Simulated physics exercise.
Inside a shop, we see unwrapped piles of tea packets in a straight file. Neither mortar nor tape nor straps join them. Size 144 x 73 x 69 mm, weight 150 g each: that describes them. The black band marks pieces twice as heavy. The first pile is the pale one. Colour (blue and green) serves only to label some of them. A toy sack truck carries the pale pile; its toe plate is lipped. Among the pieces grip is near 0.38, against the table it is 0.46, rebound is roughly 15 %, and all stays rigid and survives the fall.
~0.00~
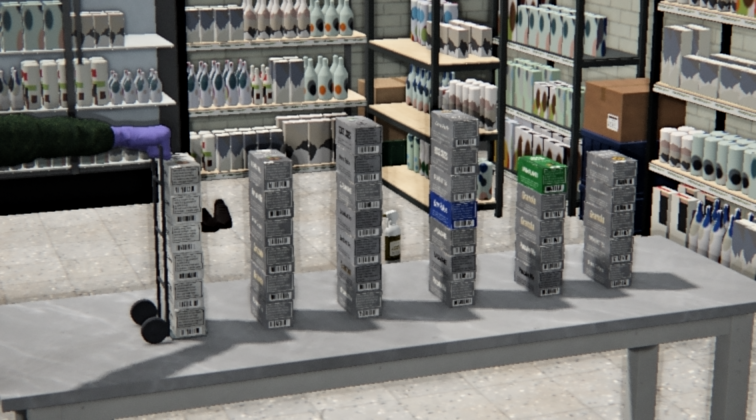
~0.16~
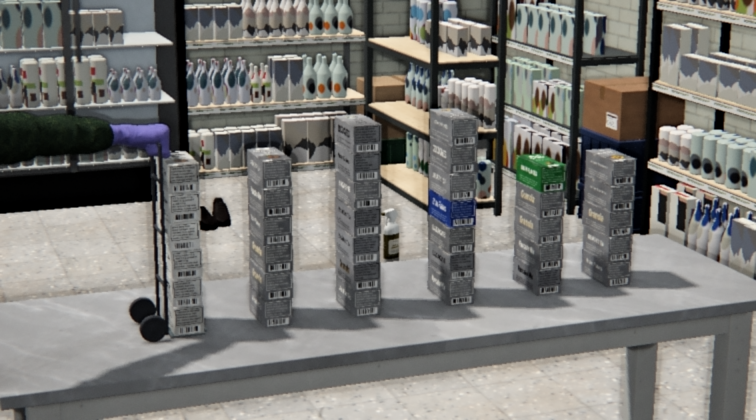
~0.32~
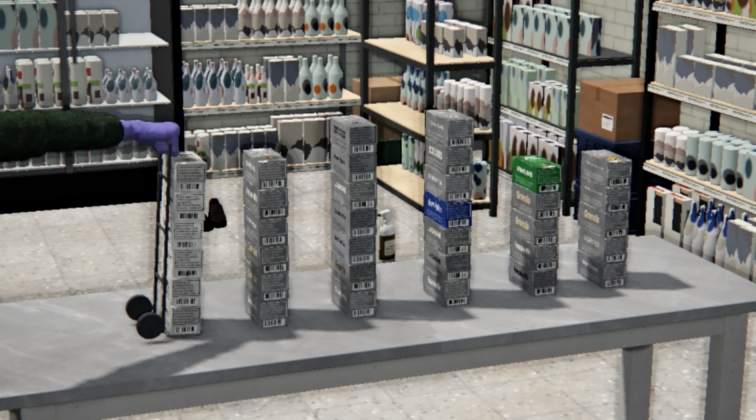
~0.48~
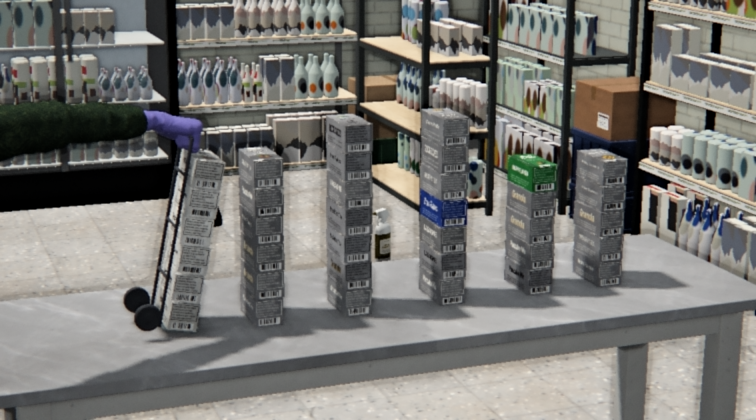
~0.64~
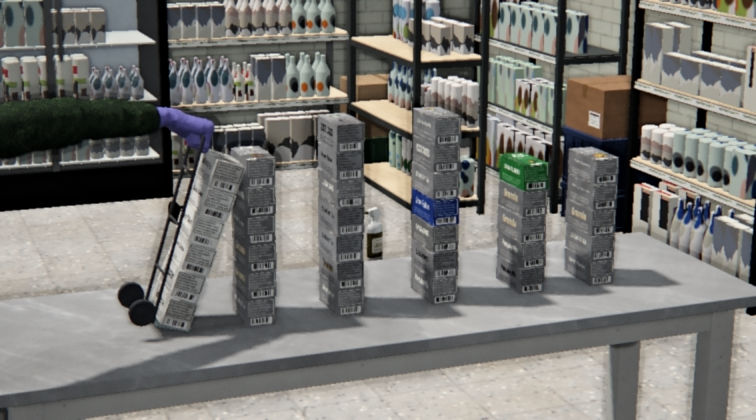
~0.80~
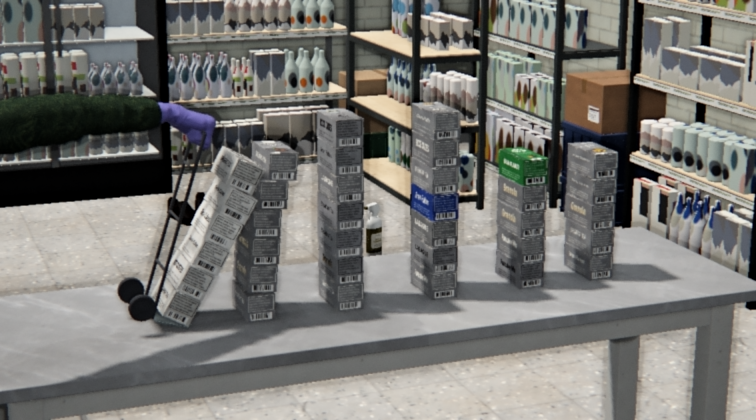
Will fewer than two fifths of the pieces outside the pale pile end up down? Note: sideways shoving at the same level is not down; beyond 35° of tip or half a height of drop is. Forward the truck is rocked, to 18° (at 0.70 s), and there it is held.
No.
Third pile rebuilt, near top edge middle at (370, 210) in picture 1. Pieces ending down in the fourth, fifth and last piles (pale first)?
Then fourth 7, fifth 4, last 5.
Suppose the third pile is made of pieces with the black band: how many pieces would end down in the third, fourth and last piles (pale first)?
Down at the end: Third pile 6, fourth pile 6, last pile 4.
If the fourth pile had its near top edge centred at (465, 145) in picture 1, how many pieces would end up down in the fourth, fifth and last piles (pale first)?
Counts down - fourth: 6; fifth: 3; last: 4.
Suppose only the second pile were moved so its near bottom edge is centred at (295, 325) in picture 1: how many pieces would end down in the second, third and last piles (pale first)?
You'd end with the second pile at 6, the third at 7 and the last at 4 down.
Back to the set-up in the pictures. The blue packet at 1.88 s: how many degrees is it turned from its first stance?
Something like 40°, more or less.
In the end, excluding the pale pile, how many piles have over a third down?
5 of them.
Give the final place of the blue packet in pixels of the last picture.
Near (545, 242).
By 1.28 s, 6 of the pale pile down; 5 of the 30 other packets down.
By 1.88 s, 6 of the pale pile down; 21 of the 30 other packets down; blue packet tilted 44°, 12 cm lower; green packet tilted 14°, 56 mm lower.
When it is over (2.9 s), 6 of the pale pile down; 26 of the 30 other packets down; green packet on its side; blue packet tilted 48°, 14 cm lower. That is 87 per cent. In pixels of the last frame, middles, blue packet near (545, 242).
